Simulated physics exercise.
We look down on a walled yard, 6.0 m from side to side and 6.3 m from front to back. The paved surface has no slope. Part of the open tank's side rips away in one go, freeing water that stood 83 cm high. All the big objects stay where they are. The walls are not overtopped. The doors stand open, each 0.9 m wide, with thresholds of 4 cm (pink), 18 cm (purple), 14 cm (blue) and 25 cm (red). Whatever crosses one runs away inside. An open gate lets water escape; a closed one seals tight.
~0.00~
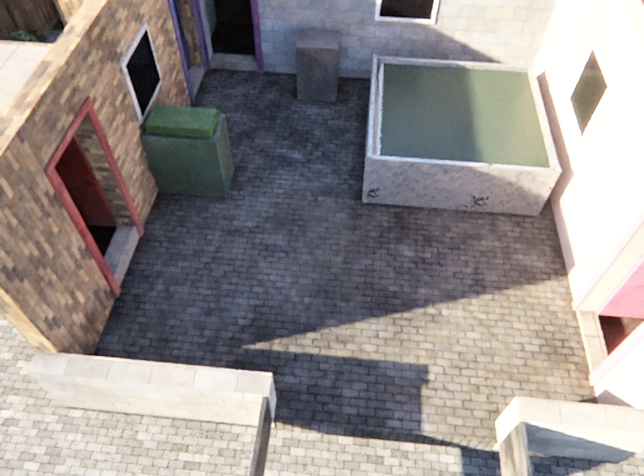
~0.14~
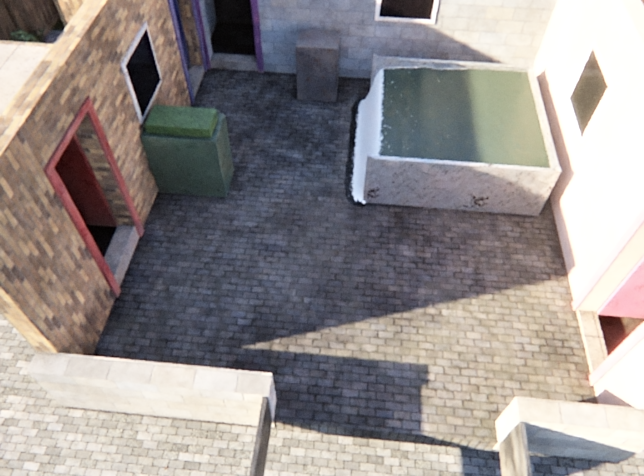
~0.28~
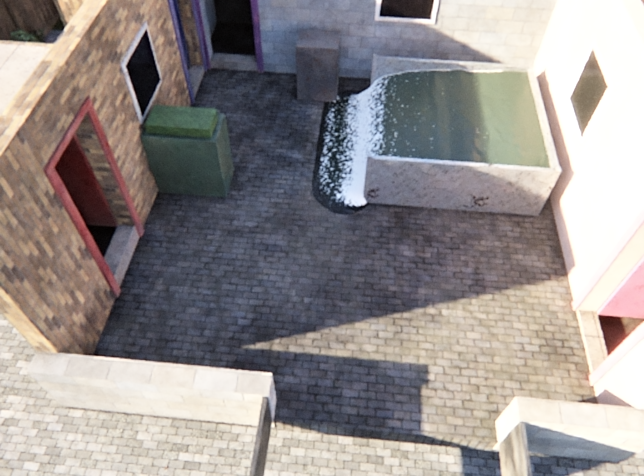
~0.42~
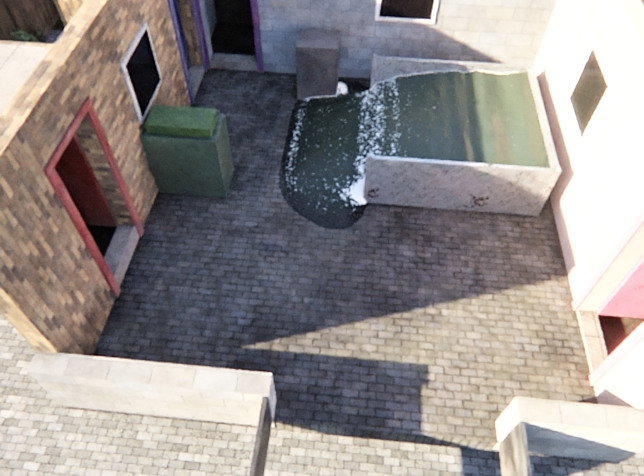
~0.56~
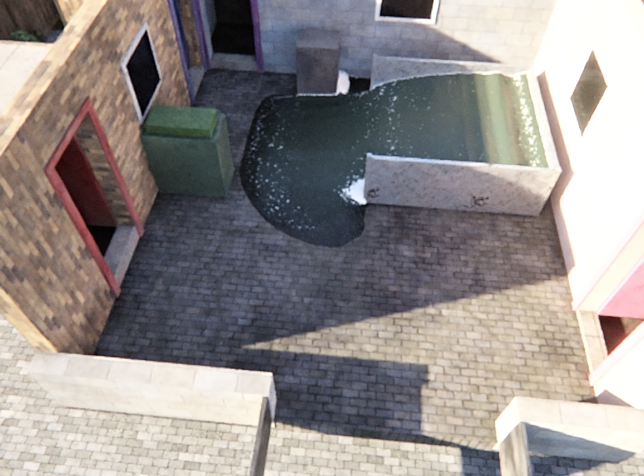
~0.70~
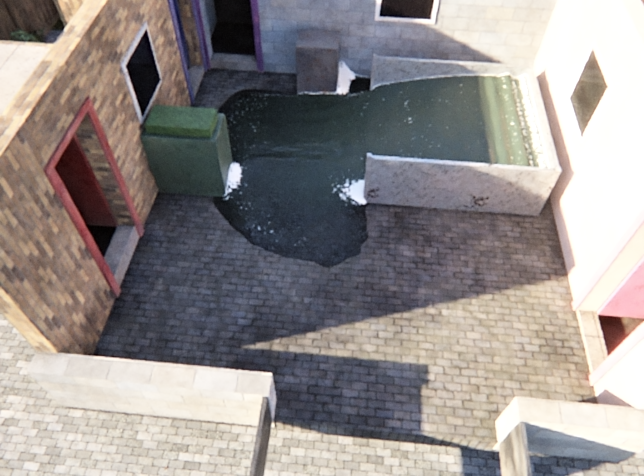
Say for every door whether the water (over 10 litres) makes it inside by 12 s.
Within that time: At the pink door it exceeds the limit; at the purple door it exceeds the limit; at the blue door it goes over the limit; at the red door it does not reach the limit.
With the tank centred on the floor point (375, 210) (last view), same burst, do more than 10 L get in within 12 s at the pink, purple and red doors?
Against that limit: Pink above, purple over, red above.
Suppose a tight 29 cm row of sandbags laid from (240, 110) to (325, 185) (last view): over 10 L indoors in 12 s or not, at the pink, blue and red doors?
Then: Pink past it, blue over, red below.
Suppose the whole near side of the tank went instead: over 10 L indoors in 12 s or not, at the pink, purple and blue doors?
Then: Pink past it, purple under, blue below.
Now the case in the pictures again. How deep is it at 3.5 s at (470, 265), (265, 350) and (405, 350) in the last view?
In that order: 0, 5 and 0 cm.
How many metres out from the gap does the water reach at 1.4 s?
About 4.4 m.
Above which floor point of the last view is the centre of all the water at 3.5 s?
Near (297, 166).
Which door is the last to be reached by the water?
Last comes the pink one.
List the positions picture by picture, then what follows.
Still water, 83 cm deep, in the open tank at (456, 112), in the first picture.
The front is at (362, 204), 1.3 m from the gap at (371, 135); 0.4 m2 of floor is under water; 83 cm left at the back of the open tank, in the second picture.
The front is at (346, 94), 1.5 m from the gap at (371, 136); 1.9 m2 of floor is under water; 83 cm left at the back of the open tank, in the third picture.
The front is at (341, 84), 1.8 m from the gap at (371, 137); 3.6 m2 of floor is under water; 83 cm left at the back of the open tank, in the fourth picture.
The front is at (286, 228), 2.2 m from the gap at (371, 138); 5.7 m2 of floor is under water; 78 cm left at the back of the open tank, in the fifth picture.
The front is at (231, 101), 2.7 m from the gap at (371, 138); 7.9 m2 of floor is under water; 70 cm left at the back of the open tank, in the sixth picture.
After 1.4 s water covers 45 % of the floor and is deepest (58 cm) near (185, 152); pink door not reached, purple door 4 cm at the sill, 0 L in, blue door 31 cm at the sill, 25 L in, red door 11 cm at the sill, 0 L in.
After 2.2 s water covers 55 % of the floor and is deepest (58 cm) near (205, 73); pink door not reached, purple door 35 cm at the sill, 18 L in, blue door 43 cm at the sill, 132 L in, red door 24 cm at the sill, 0 L in.
After 3.5 s water covers 65 % of the floor and is deepest (42 cm) near (205, 73); pink door not reached, purple door 40 cm at the sill, 222 L in, blue door 37 cm at the sill, 368 L in, red door 16 cm at the sill, 0 L in.
After 7.0 s water covers 95 % of the floor and is deepest (25 cm) near (445, 89); pink door 11 cm at the sill, 35 L in, purple door 16 cm at the sill, 350 L in, blue door 15 cm at the sill, 531 L in, red door 12 cm at the sill, 0 L in.
After 12.0 s water covers 100 % of the floor and is deepest (12 cm) near (567, 282); pink door 8 cm at the sill, 145 L in, purple door 7 cm at the sill, 351 L in, blue door 8 cm at the sill, 533 L in, red door 7 cm at the sill, 0 L in.
